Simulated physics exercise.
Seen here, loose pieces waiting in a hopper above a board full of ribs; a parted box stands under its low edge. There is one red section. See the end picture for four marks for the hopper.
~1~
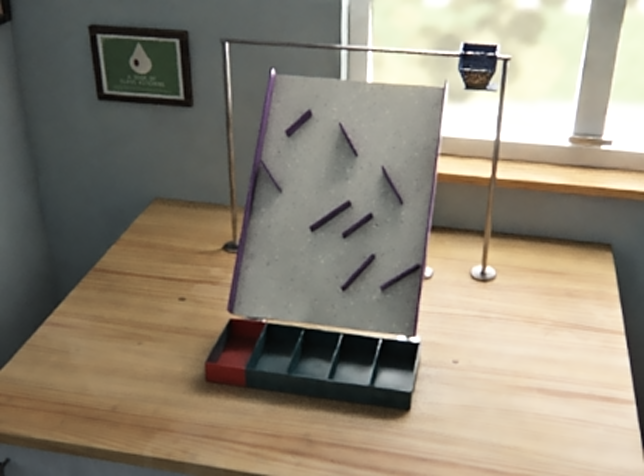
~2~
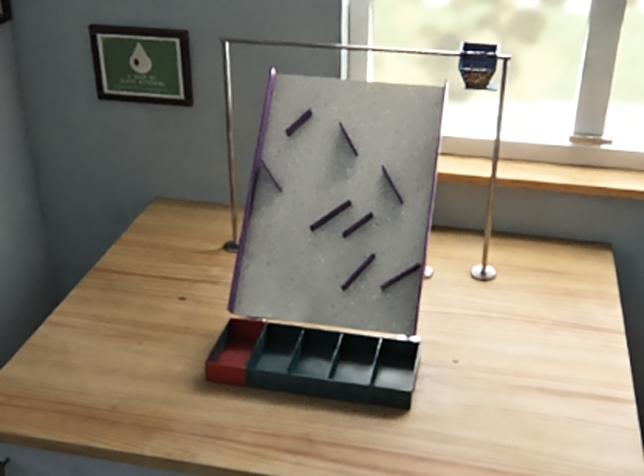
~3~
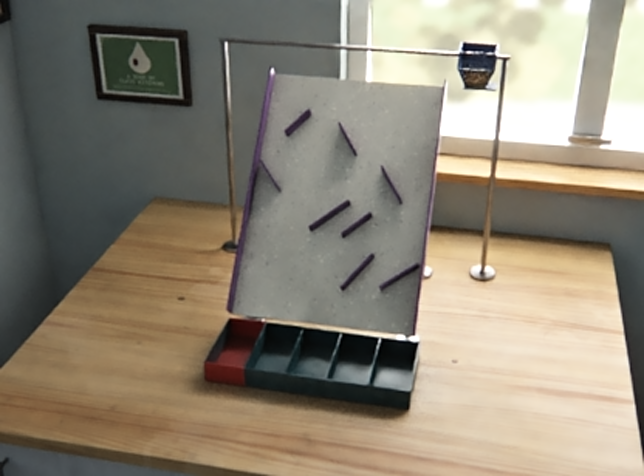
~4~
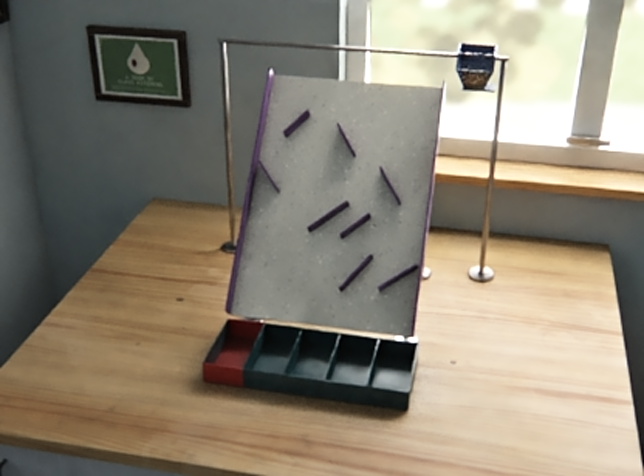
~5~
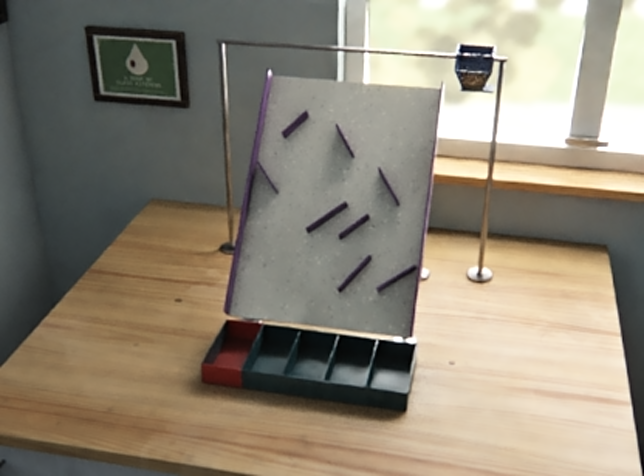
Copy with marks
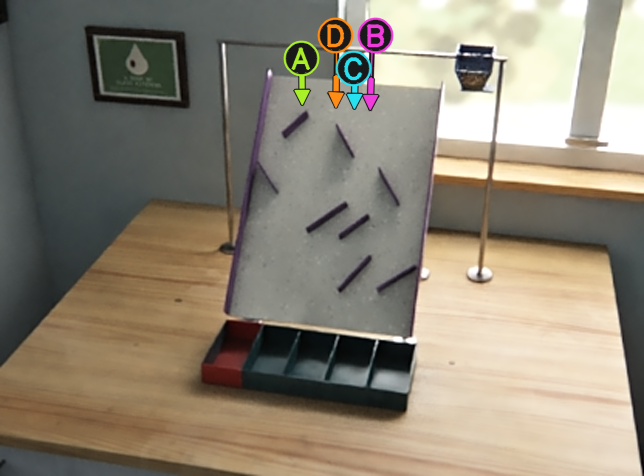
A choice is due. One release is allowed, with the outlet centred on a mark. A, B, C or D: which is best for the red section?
Take D.
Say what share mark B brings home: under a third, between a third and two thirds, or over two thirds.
Mark B gives under a third.
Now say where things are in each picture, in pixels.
The first picture shows hopper at (478, 79), cereal balls, door shut.
The second picture shows ribs (285, 131) to (310, 109), (340, 122) to (356, 151), (261, 160) to (279, 188).
The third picture shows ribs (381, 166) to (400, 200), (308, 227) to (349, 200), (341, 234) to (371, 212).
The fourth picture shows ribs (339, 289) to (371, 254), (378, 288) to (417, 264).
The fifth picture shows red section at (222, 375), number 1 of 5 from the left.
On the marked copy, mark A meets the board at (302, 99); mark B meets the board at (370, 104); mark C meets the board at (354, 103); mark D meets the board at (336, 101).
For mark A, a small part in the red section, most in other sections, a small part held on the board, a stray few outside the box.
For mark B, a small part in the red section, most in other sections.
For mark C, a small part in the red section, nearly all in other sections.
For mark D, about a third in the red section, about half in other sections, a stray few outside the box.
